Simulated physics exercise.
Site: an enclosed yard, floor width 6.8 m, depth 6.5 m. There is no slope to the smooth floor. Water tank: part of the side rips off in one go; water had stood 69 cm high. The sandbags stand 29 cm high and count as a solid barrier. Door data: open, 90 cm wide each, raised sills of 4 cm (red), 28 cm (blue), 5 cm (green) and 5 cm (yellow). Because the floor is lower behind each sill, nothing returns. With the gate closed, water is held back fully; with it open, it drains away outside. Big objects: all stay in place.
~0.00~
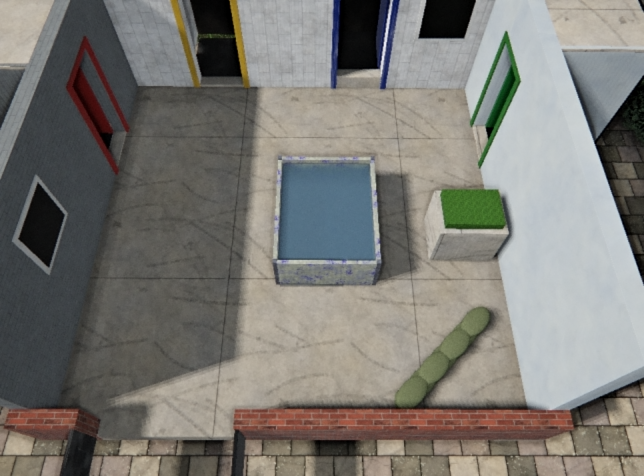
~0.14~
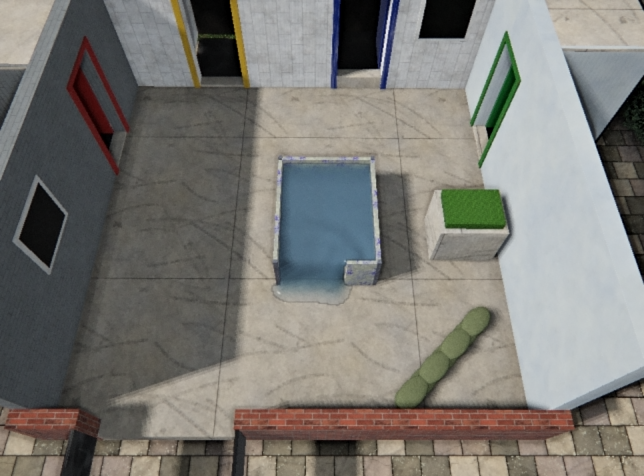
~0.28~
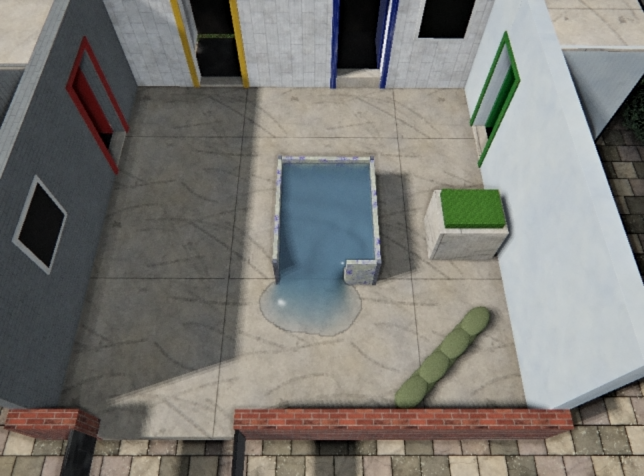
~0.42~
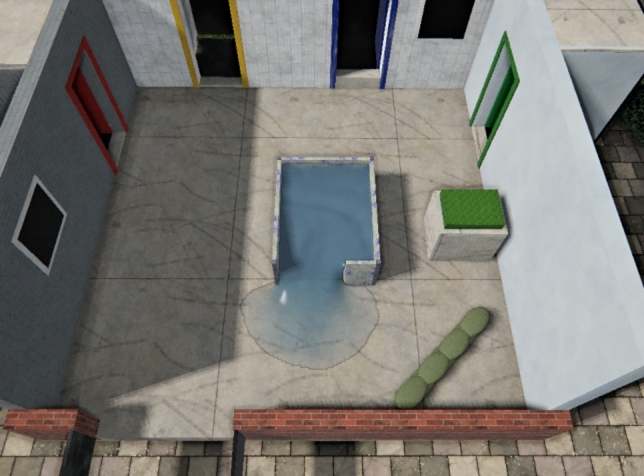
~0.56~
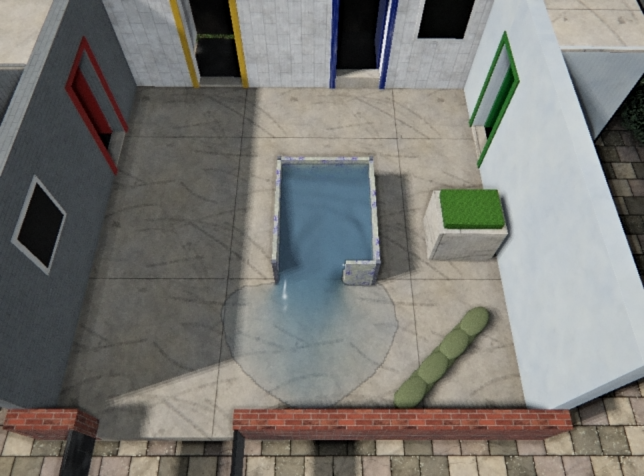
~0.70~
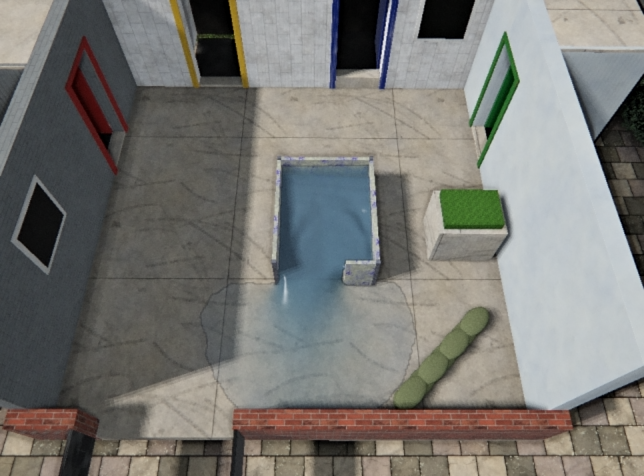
In a walled yard, a tank's front side breaks open and water spreads across the floor.
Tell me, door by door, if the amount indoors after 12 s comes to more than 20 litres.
Door by door: The red door lets in no more than 20 litres; the blue door lets in no more than 20 litres; the green door lets in no more than 20 litres; the yellow door lets in no more than 20 litres.
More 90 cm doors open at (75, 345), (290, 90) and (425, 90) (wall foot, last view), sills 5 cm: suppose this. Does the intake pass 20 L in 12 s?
Per doorway, in order: Sufficient / insufficient / insufficient.
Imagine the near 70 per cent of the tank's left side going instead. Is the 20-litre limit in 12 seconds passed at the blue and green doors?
Against that limit the blue door gives a lower amount and the green door gives a lower amount.
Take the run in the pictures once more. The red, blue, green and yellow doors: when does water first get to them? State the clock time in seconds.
So red at 5.0 s, blue at 6.0 s, green at 4.5 s, and yellow at 8.0 s.
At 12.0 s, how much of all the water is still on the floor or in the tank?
It comes to near 70 per cent.
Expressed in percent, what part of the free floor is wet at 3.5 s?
Covered: Roughly 35 per cent.
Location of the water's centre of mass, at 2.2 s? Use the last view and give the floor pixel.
Near (317, 303).
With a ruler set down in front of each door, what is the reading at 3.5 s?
In centimetres, the red door has 0, the blue door 0, the green door 0 and the yellow door 0.
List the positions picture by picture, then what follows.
The first picture shows the water tank at (327, 210) is whole and still, 69 cm deep.
In the second picture, the front is at (345, 294), 0.6 m from the gap at (312, 274); 0.3 m2 of floor is under water; 69 cm left at the back of the water tank.
In the third picture, water pours out at (312, 276) and has run 0.9 m, to (342, 326); typically 11 cm deep outside, 69 cm at the water tank's back.
In the fourth picture, the front is at (322, 364), 1.4 m from the gap at (312, 276); 2.0 m2 of floor is under water; 69 cm left at the back of the water tank.
In the fifth picture, the front is at (297, 401), 1.9 m from the gap at (311, 277); 3.5 m2 of floor is under water; 62 cm left at the back of the water tank.
In the sixth picture, the front is at a hidden place, 2.3 m from the gap at (311, 277); 4.9 m2 of floor is under water; 57 cm left at the back of the water tank.
After 1.4 s water covers 15 % of the floor and is deepest (39 cm) near (398, 419); red door not reached, blue door not reached, green door not reached, yellow door not reached.
After 2.2 s water covers 25 % of the floor and is deepest (35 cm) near (398, 419); red door not reached, blue door not reached, green door not reached, yellow door not reached.
After 3.5 s water covers 35 % of the floor and is deepest (22 cm) near (495, 271); red door not reached, blue door not reached, green door not reached, yellow door not reached.
After 7.0 s water covers 70 % of the floor and is deepest (14 cm) near (422, 406); red door 2 cm at the sill, 0 L in, blue door 3 cm at the sill, 0 L in, green door 1 cm at the sill, 0 L in, yellow door not reached.
After 12.0 s water covers 95 % of the floor and is deepest (10 cm) near (507, 334); red door 2 cm at the sill, 0 L in, blue door 3 cm at the sill, 0 L in, green door 4 cm at the sill, 0 L in, yellow door 4 cm at the sill, 0 L in.
